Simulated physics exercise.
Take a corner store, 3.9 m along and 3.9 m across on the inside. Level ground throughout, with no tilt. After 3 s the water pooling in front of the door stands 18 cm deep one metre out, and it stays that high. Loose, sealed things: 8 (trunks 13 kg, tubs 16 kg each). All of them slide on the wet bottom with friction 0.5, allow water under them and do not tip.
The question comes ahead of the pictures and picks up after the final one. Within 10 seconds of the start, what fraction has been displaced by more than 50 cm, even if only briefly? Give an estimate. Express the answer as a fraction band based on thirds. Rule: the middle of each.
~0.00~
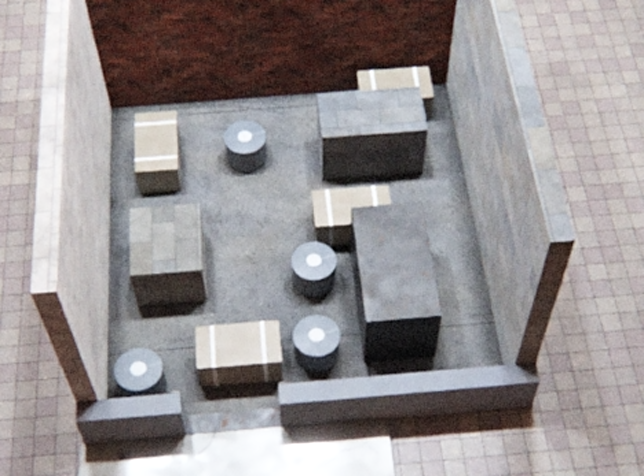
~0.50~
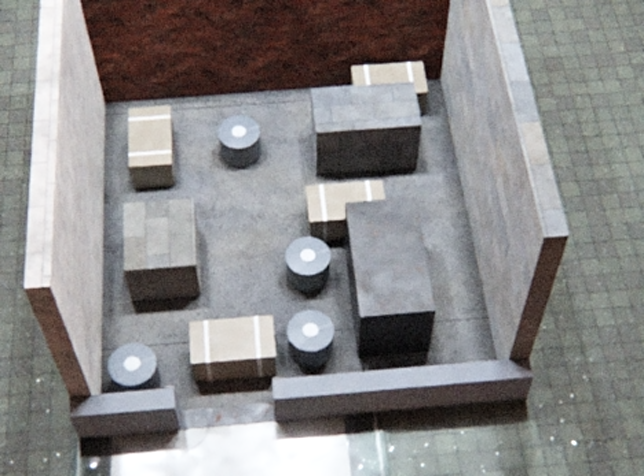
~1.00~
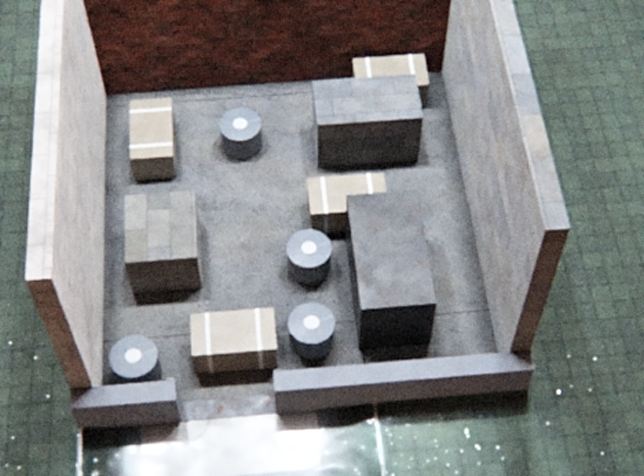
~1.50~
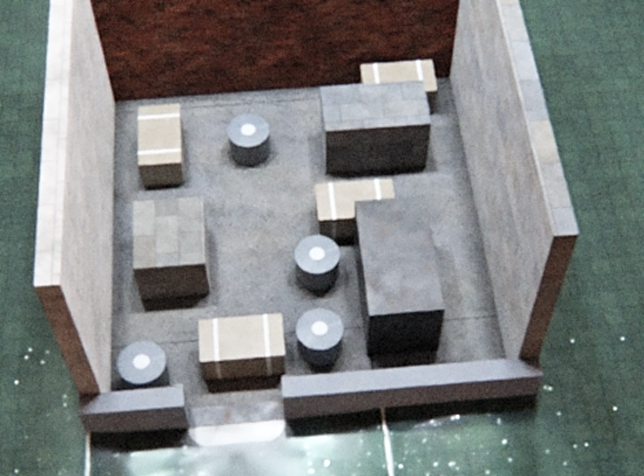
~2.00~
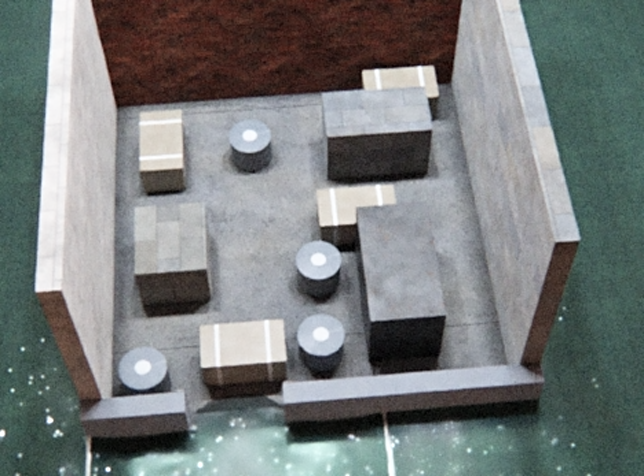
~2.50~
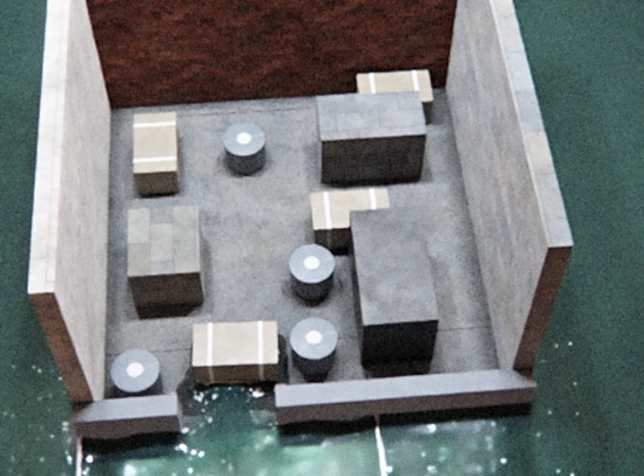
The band is under one third.
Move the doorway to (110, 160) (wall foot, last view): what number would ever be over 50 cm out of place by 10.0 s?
Result: 2 of them.
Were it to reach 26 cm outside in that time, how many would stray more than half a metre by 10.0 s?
I count 4 of them in that case.
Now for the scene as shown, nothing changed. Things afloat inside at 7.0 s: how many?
Total: 2.
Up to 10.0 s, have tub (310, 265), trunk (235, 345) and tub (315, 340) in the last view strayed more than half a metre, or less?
First not as far, then farther, then not as far.
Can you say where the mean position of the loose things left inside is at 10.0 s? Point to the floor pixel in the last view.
The average lands around (276, 222).
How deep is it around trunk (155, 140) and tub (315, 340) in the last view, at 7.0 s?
First about 5 cm, second about 4 cm.
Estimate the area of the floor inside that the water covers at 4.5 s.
Somewhere about 5.0 m2, give or take.
After 3.5 s 1 of 8 are over 50 cm from their spots; 0 afloat.
After 4.5 s 1 of 8 are over 50 cm from their spots; 0 afloat.
After 7.0 s 1 of 8 are over 50 cm from their spots; 2 afloat.
After 10.0 s 1 of 8 are over 50 cm from their spots, and 1 have been at some point; 4 afloat.
